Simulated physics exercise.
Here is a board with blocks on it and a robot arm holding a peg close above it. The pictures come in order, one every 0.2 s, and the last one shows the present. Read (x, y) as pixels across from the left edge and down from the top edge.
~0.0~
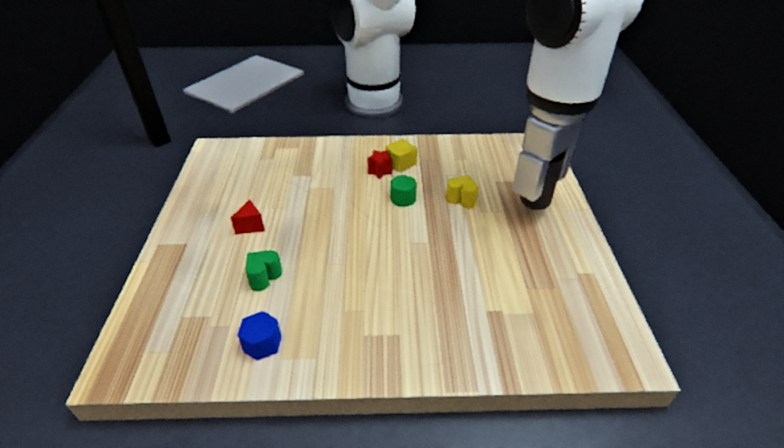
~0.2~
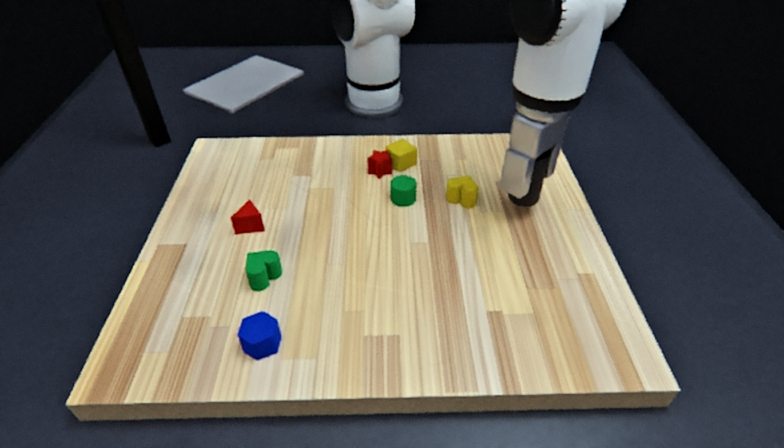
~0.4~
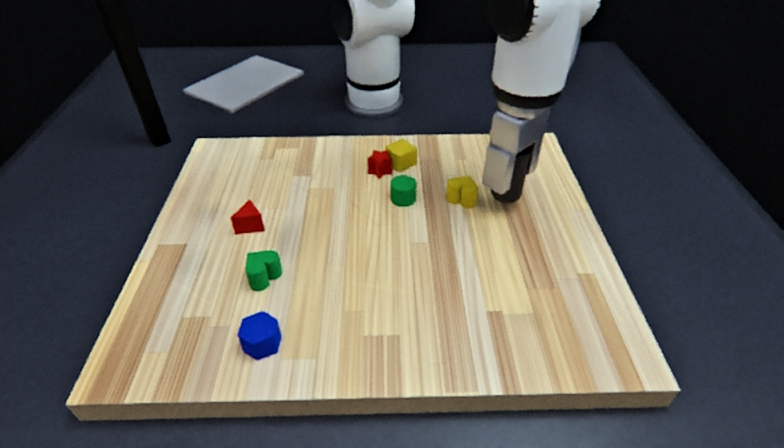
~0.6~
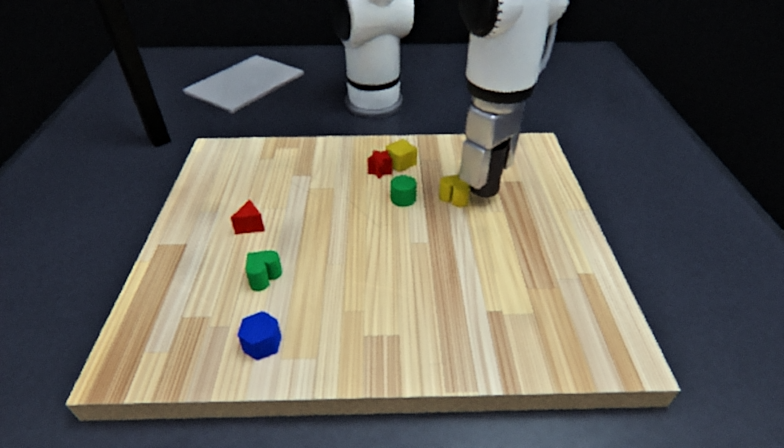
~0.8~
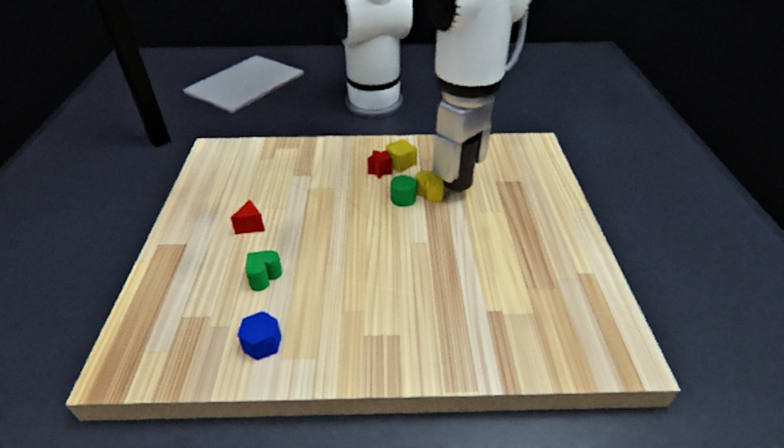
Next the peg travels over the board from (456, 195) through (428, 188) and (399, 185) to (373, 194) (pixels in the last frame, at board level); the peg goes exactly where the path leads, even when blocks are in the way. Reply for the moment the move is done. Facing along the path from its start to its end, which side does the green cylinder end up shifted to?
It's going to go left.
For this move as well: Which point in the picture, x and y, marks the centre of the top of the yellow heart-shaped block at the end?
The yellow heart-shaped block ends near (349, 170).
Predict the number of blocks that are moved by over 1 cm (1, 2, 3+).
When the path ends, I think you'll find two blocks out of place by more than 1 cm.
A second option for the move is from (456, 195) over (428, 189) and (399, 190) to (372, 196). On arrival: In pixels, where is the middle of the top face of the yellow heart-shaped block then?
(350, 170)
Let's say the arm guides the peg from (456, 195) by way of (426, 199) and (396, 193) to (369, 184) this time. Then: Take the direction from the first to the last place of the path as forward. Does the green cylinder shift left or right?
It's going to go left.
What follows on the original path. One third of the way, peg (428, 176); green cylinder (391, 183); yellow heart-shaped block (402, 170).
Two thirds of the way, peg (399, 173); red star-shaped block (378, 155), turned 20° clockwise; green cylinder (384, 184); yellow heart-shaped block (373, 168).
At the end, peg (372, 183); red star-shaped block (378, 155), turned 20° clockwise; yellow square piece still; green cylinder (372, 195); yellow heart-shaped block (349, 170), turned 40° clockwise.
